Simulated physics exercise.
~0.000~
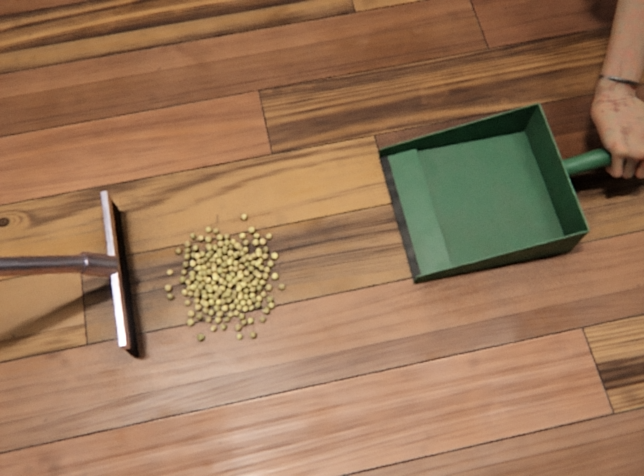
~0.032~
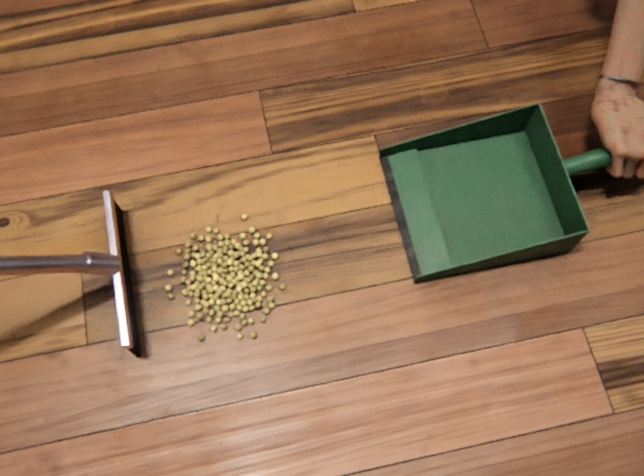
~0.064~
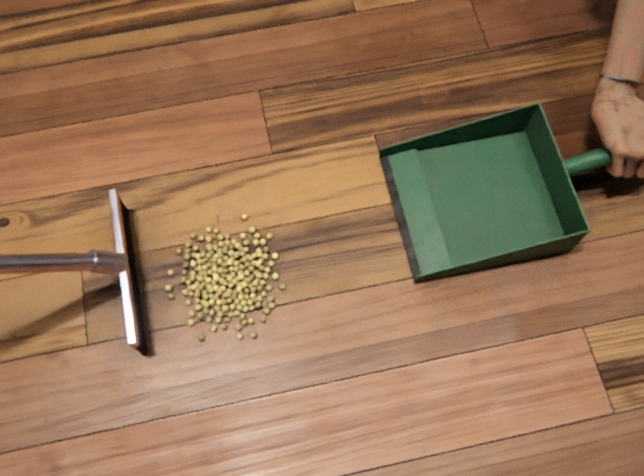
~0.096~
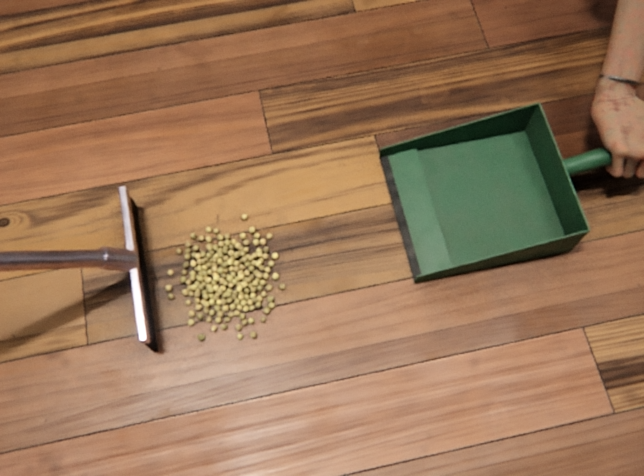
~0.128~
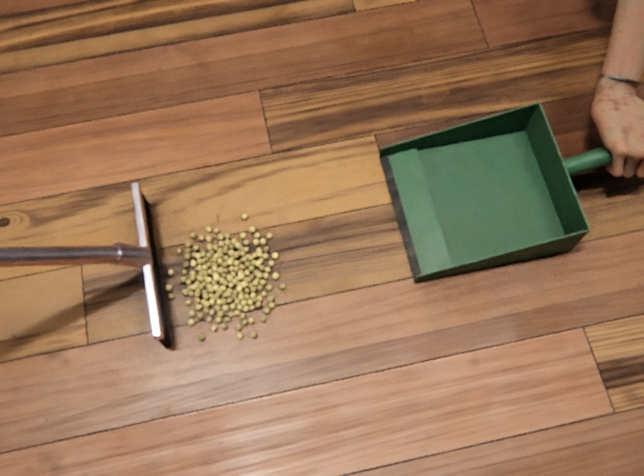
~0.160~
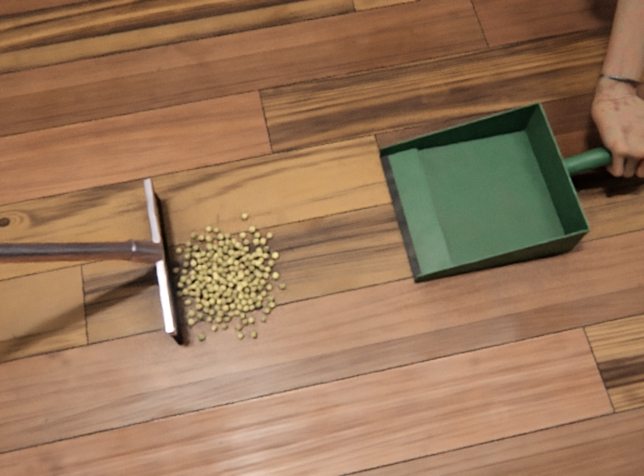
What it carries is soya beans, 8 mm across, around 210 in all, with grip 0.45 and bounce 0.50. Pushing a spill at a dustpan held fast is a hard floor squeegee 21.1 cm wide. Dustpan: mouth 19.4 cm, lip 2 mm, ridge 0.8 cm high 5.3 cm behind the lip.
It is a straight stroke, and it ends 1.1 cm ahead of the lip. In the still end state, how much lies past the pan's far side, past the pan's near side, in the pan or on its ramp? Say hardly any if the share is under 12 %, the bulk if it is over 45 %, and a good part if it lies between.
One by one: Far side: A sprinkling, near side: A solid amount, pan: The main body.
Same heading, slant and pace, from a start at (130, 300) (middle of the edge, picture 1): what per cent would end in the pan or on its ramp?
It would come to about 55 in a hundred.
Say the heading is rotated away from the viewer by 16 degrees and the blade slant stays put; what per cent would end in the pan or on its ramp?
Roughly 20 per cent.
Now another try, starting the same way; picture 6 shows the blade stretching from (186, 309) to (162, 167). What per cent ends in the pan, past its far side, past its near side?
Split: Pan = 25, far = 15, near = 25.
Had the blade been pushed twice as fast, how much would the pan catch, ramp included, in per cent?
Share: Near 50 %.
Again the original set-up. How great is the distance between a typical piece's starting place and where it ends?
It comes to some 26 cm.
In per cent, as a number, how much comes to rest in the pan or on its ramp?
Roughly 50 %.
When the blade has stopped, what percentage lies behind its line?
20 %.
After 0.45 s, middle of the blade 17 cm from the lip; 0 % over the lip, far side 0 %, near side 15 %.
Then, at 0.64 s, middle of the blade 7 cm from the lip; 0 % over the lip, far side 5 %, near side 20 %.
After 0.96 s, middle of the blade 1 cm from the lip; 55 % over the lip, far side 5 %, near side 25 %.
In the end, at 1.7 s, far side 5 %, near side 25 %, pan 50 %, in front of the lip or behind the blade 20 %.
